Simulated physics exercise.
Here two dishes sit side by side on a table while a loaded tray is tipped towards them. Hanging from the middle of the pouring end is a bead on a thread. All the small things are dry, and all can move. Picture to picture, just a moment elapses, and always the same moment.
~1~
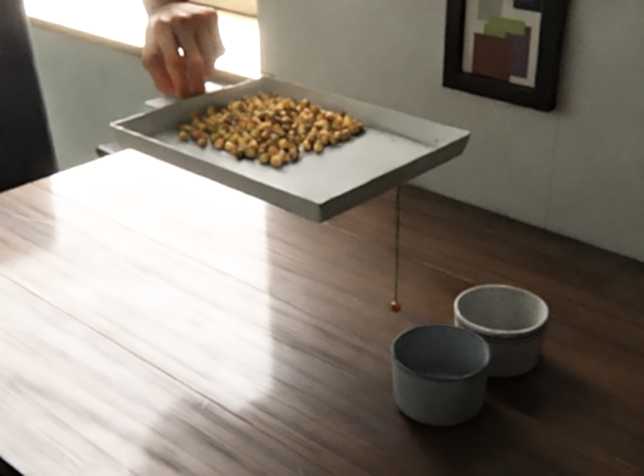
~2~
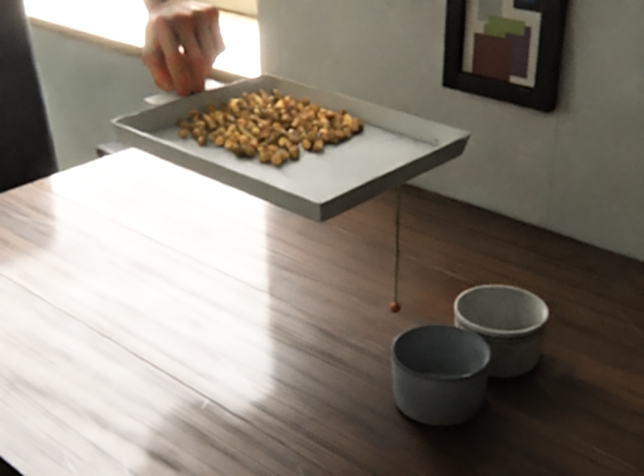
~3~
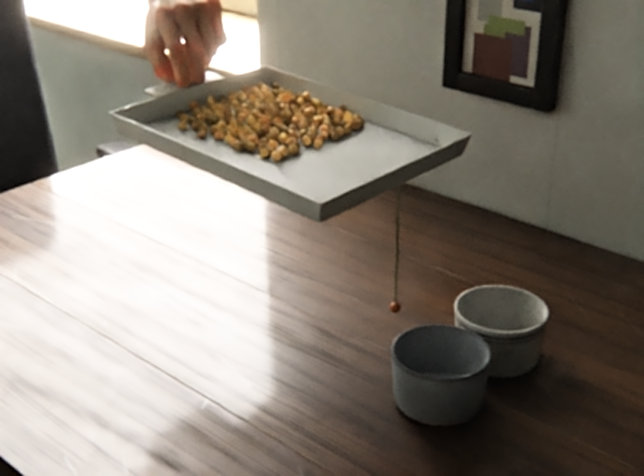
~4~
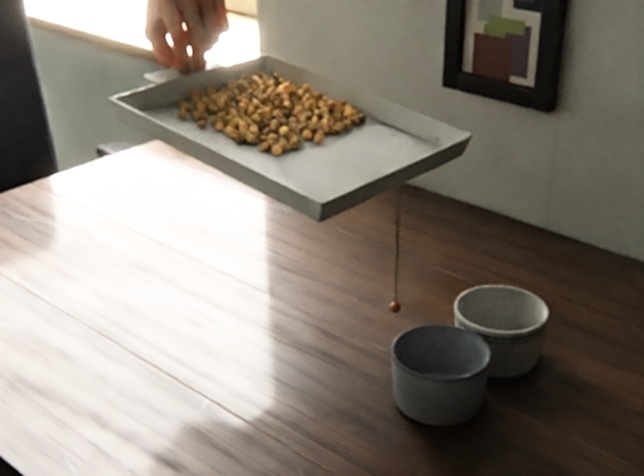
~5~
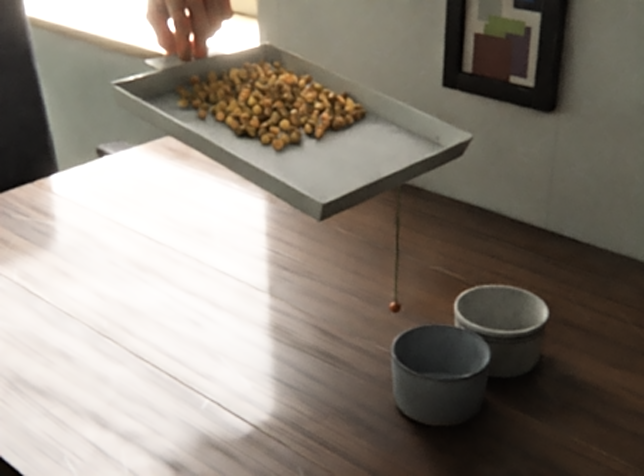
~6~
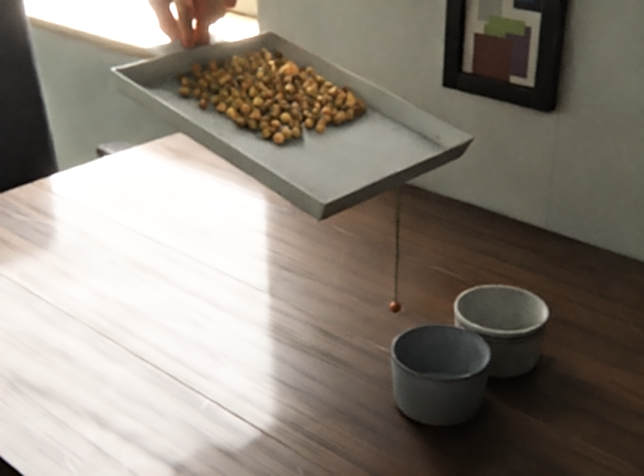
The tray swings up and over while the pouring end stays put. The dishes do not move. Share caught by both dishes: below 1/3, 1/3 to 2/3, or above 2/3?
Misses below a third.
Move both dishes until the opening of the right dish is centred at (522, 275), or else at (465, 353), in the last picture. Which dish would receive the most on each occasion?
Case one: The leftmost one; case two: The rightmost one.
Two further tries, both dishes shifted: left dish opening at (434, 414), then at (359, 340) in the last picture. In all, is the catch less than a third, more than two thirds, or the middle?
Case one, under a third; case two, under a third.
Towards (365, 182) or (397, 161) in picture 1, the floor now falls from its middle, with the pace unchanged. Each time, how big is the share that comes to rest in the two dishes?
First heading 60 %, second heading 40 %.
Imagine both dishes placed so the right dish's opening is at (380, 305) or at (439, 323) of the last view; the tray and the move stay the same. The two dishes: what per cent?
It would be near 0 per cent first and near 50 per cent second.
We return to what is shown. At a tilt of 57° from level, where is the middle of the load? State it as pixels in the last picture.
The load is centred about (417, 151).
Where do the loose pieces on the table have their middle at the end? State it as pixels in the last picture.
Around (497, 424).
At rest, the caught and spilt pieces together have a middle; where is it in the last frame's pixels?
Centre at rest, last view: Approx. (474, 369).
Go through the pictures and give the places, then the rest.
The first frame shows corners of the pouring end (320, 199) and (463, 133), level; middle of the load (270, 127), dried chickpeas; left dish (480, 390); right dish (539, 344); bead on its thread (395, 308).
The second frame shows corners of the pouring end (320, 199) and (463, 133), level; middle of the load (270, 125).
The third frame shows corners of the pouring end (321, 199) and (464, 134), tipped barely, level across its low end; middle of the load (270, 120).
The fourth frame shows corners of the pouring end (322, 198) and (465, 135), tipped a little, level across its low end; middle of the load (271, 111).
The fifth frame shows corners of the pouring end (323, 198) and (466, 135), tipped a little, level across its low end; middle of the load (272, 103).
The sixth frame shows corners of the pouring end (324, 198) and (466, 136), tipped a little, level across its low end; middle of the load (273, 94); left dish (480, 390); right dish (539, 344).
Just after the last frame, tray tipped steeply; almost all on the tray; just a few in the left dish; just a few in the right dish; just a few outside both; just a few in the air.
A moment on, tray tipped right over; the larger part on the tray; just a few in the left dish; about a tenth in the right dish; just a few outside both; about a tenth in the air.
Further on, tray tipped past a quarter turn; roughly a third in the left dish; roughly half in the right dish; roughly a quarter outside both; just a few in the air.
When it is over, tray tipped past a quarter turn; roughly a third in the left dish; roughly half in the right dish; roughly a quarter outside both; just a few in the air.
